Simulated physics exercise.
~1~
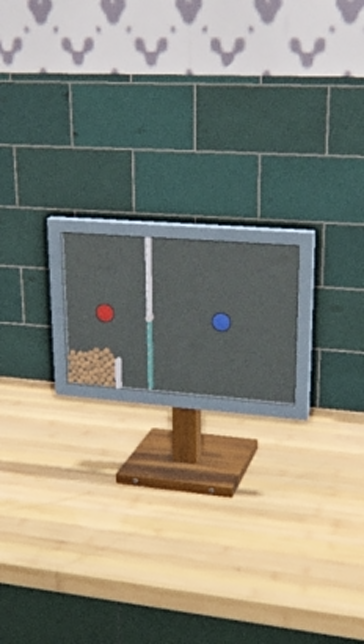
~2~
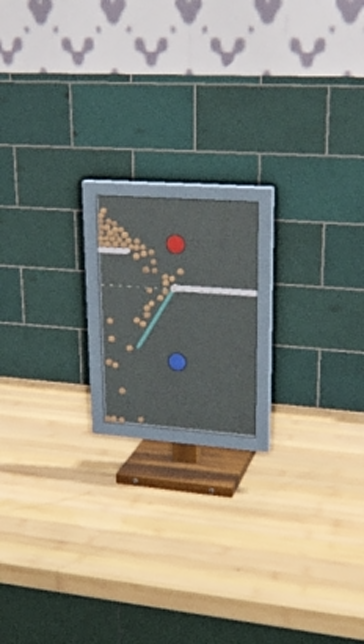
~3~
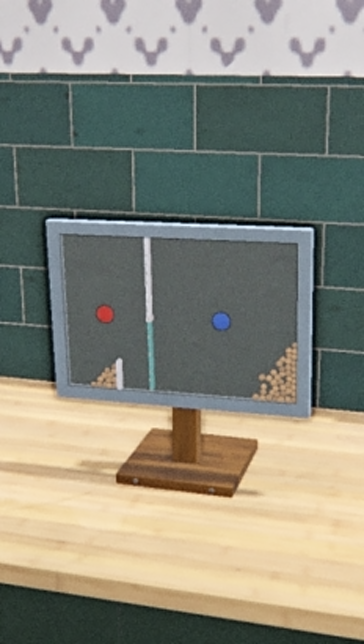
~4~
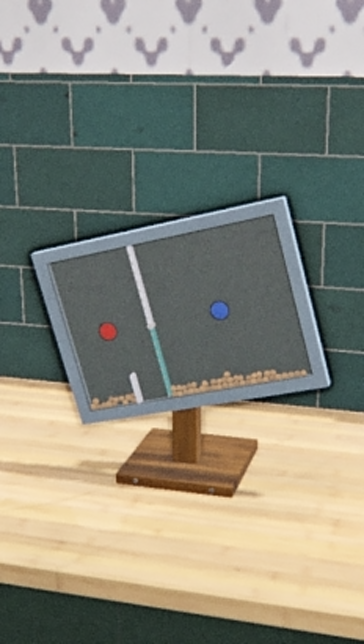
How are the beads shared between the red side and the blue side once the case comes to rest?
The blue side ends up with plenty of the beads, while the red side keeps only part of them.
